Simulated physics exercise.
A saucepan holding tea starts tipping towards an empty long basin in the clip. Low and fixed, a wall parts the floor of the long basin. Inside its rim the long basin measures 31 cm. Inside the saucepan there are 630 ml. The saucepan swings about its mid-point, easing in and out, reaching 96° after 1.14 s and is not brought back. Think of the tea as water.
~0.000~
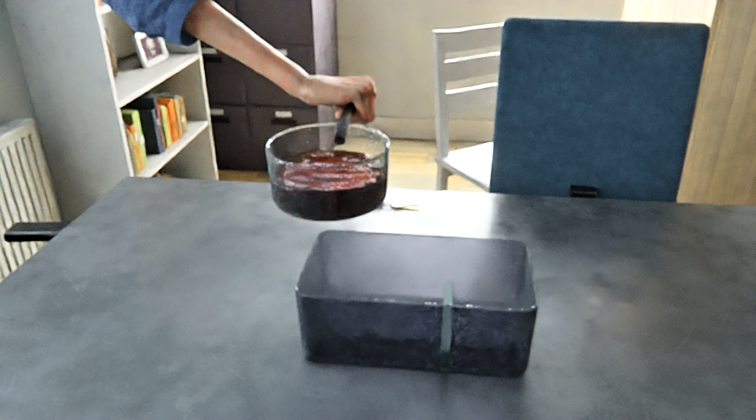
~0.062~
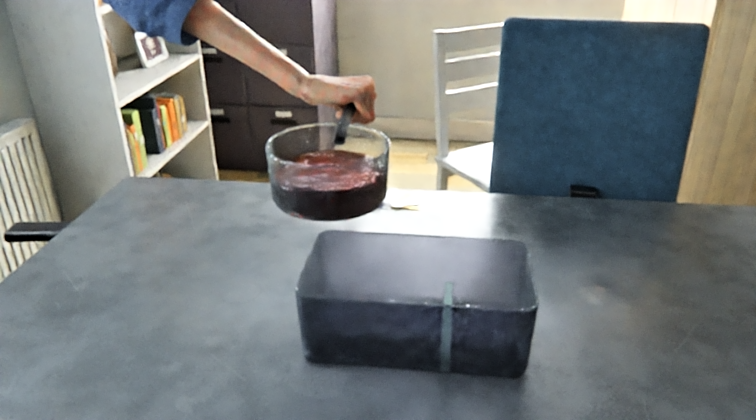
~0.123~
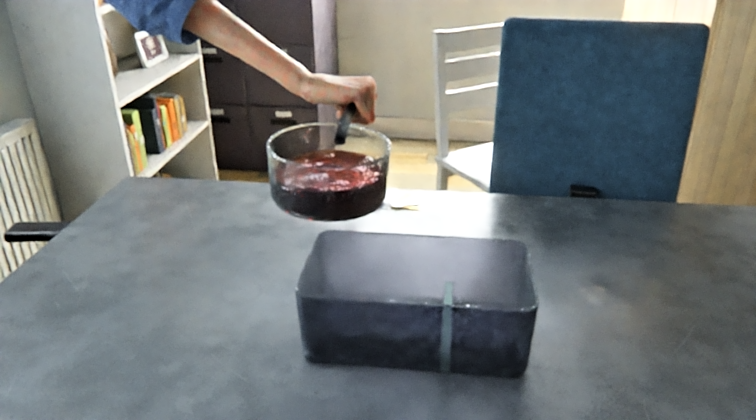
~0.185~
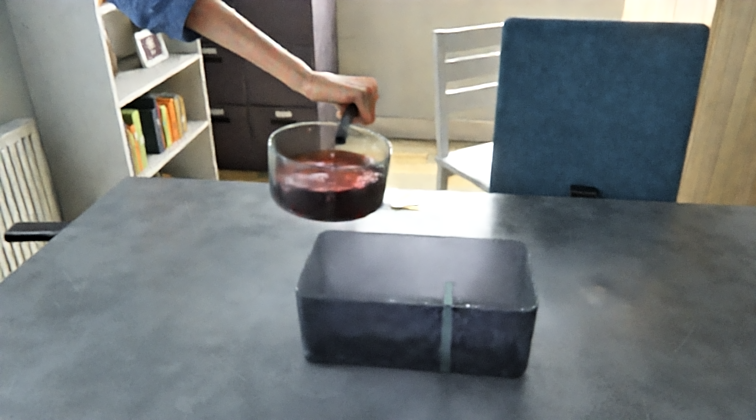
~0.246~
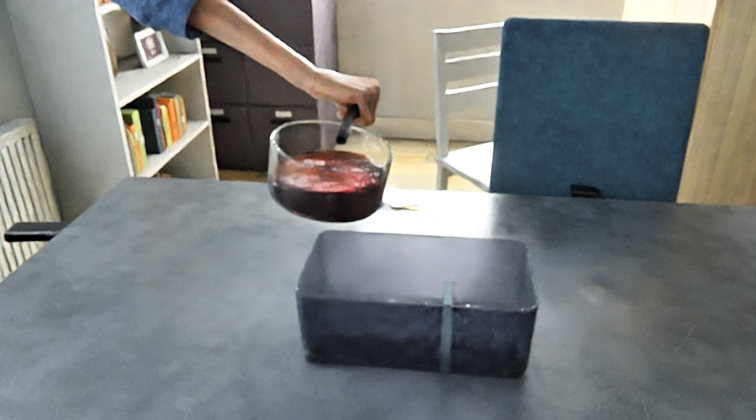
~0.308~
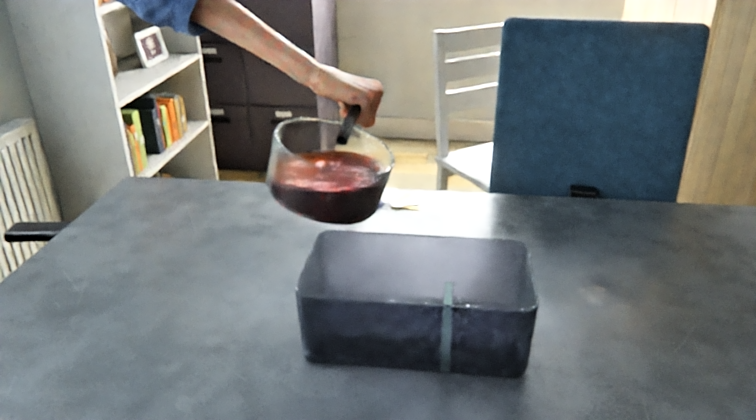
A glass saucepan of dark reddish tea tilted slightly to the right, slowly at first, as a hand held its handle above a dark, empty long basin sitting still on the table.
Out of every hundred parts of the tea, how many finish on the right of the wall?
About 8 in every hundred.
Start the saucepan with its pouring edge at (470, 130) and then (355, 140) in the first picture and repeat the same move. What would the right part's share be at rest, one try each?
Some 75 and 10 per cent, in that order.
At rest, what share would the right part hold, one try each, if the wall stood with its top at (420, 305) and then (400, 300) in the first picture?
Some 55 in a hundred, then some 80 in a hundred.
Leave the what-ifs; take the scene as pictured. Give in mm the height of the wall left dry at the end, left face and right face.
On the left it's about 16 mm; on the right, about 32 mm.
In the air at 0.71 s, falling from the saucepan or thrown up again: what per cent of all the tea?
Estimate: Some 28 % of the total.
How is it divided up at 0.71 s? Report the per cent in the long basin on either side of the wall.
Left side near 7, right side near 0.
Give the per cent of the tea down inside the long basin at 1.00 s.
68 per cent, give or take a little.
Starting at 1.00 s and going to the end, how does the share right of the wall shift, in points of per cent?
Net gain of about 4.
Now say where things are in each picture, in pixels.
The first picture shows tilt 0°; pouring edge (388, 148); surface from (275, 166) to (386, 171); the long basin's rim runs from (308, 260) to (532, 274); the wall's top is at (447, 314).
The second picture shows tilt 1°; pouring edge (388, 148); surface from (275, 166) to (386, 172).
The third picture shows tilt 3°; pouring edge (389, 150); surface from (275, 166) to (386, 172).
The fourth picture shows tilt 6°; pouring edge (390, 154); surface from (275, 165) to (386, 172).
The fifth picture shows tilt 11°; pouring edge (392, 159); surface from (276, 165) to (386, 173).
The sixth picture shows tilt 16°; pouring edge (393, 165); surface from (273, 164) to (388, 173).
Then, 0.71 s in, the tilt is 66° and 66 per cent is still to pour, 7 is left of the wall and 0 right of it.
Then, 1.00 s in, the tilt is 93° and 19 per cent is still to pour, 64 is left of the wall and 4 right of it.
Then, 1.31 s in, the tilt is 96° and 3 per cent is still to pour, 87 is left of the wall and 7 right of it.
Then, 1.64 s in, the tilt is 96° and 0 per cent is still to pour, 91 is left of the wall and 8 right of it.
Finally, 91 per cent lies left of the wall, 8 right of it and 1 outside.
